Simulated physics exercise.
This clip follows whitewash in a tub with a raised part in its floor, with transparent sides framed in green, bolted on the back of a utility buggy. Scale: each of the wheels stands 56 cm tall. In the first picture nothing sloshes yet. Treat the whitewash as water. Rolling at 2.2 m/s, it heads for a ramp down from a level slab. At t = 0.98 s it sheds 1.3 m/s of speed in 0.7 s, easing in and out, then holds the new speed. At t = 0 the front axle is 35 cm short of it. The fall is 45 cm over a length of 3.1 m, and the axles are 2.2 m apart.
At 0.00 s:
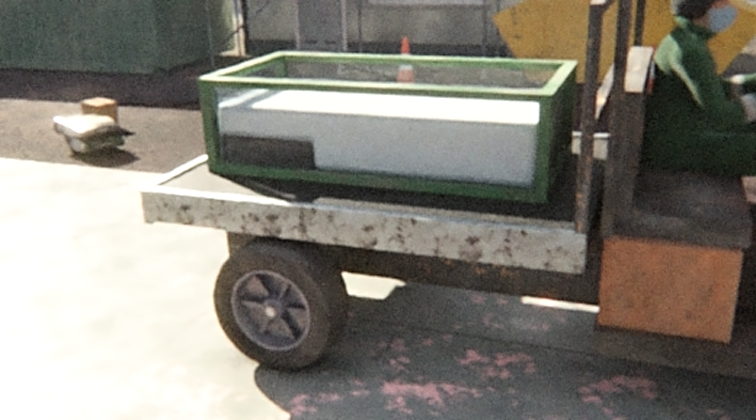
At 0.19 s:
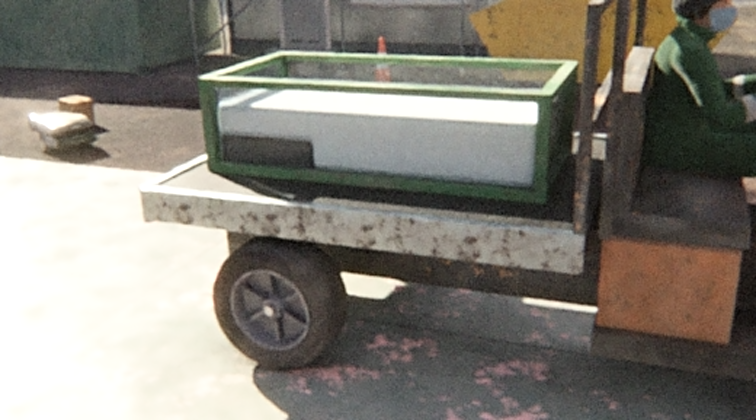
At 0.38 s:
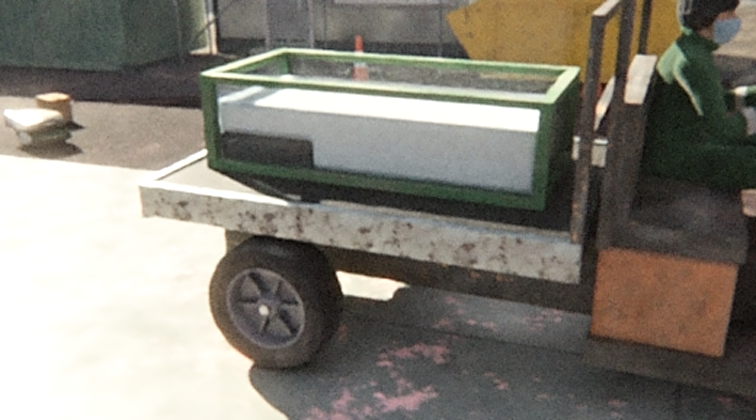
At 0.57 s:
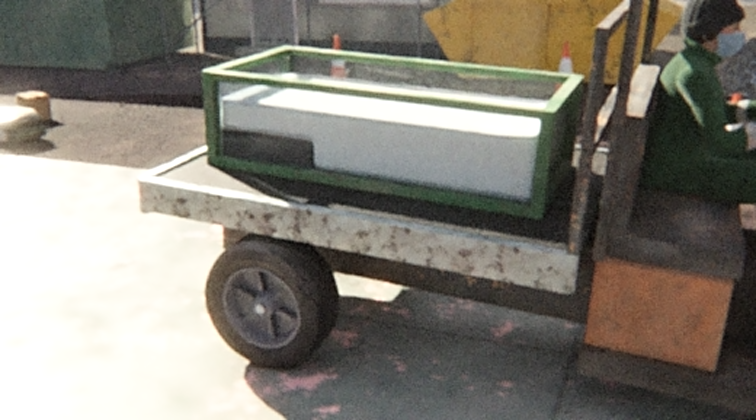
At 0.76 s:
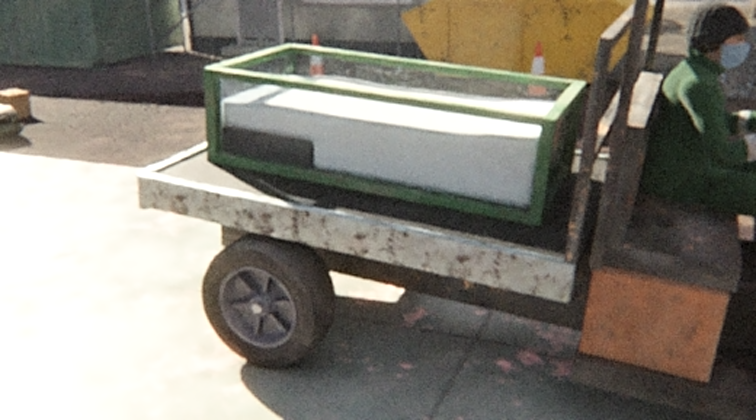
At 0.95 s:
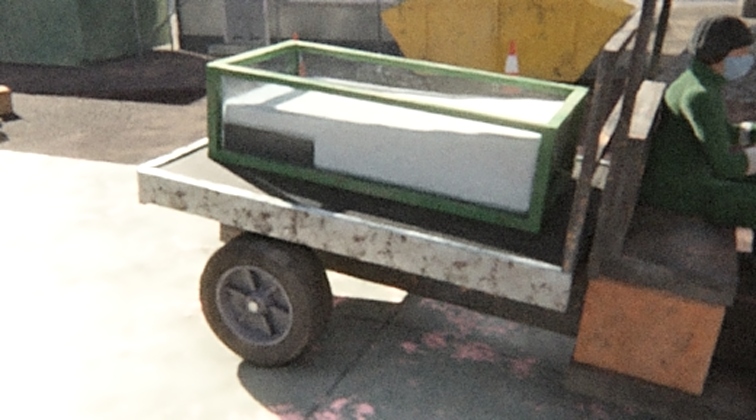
To begin with, a flatbed vehicle with a driver in green rolls right, carrying a clear, green-framed tub of white liquid whose surface lies flat. The bed and tub then gradually tilt down at the right, and the liquid's surface becomes slightly uneven, rising a little towards that end.
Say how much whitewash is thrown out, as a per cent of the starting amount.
About 22 per cent.
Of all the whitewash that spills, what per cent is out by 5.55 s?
About 100 per cent.
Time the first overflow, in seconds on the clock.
At about 1.5 s.
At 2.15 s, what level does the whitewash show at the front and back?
About 32 cm in front and 12 cm behind.
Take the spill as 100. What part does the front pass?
Some 90 per cent of it.
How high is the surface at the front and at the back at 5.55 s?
About 18 cm in front and 22 cm behind.
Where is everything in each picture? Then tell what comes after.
The first picture shows level at the front (523, 118); level at the back (240, 100); still flat; edge of the step at (265, 140); the front is on the right, levels are read along the near wall; a wheel hub at (266, 315).
The second picture shows level at the front (522, 118); level at the back (240, 100); still flat.
The third picture shows level at the front (523, 124); level at the back (242, 97); still flat; the tub is 2° nose down.
The fourth picture shows level at the front (524, 130); level at the back (243, 95); still flat; the tub is 3° nose down.
The fifth picture shows level at the front (526, 131); level at the back (245, 98); rising 2° towards the front; the tub is 5° nose down.
The sixth picture shows level at the back (247, 99); rising 4° towards the front; a wheel hub at (249, 310); the tub is 6° nose down.
After 2.15 s front 33 cm, middle 21 cm, back 12 cm above the lowest part of the floor; the loss stands at 21 per cent, over the front.
After 3.75 s front 23 cm, middle 24 cm, back 16 cm above the lowest part of the floor; the loss stands at 22 per cent, over the front.
After 5.55 s front 18 cm, middle 23 cm, back 23 cm above the lowest part of the floor; the loss stands at 22 per cent, over the front.
After 7.99 s the loss stands at 22 per cent, over the front, 44 of 202 litres.
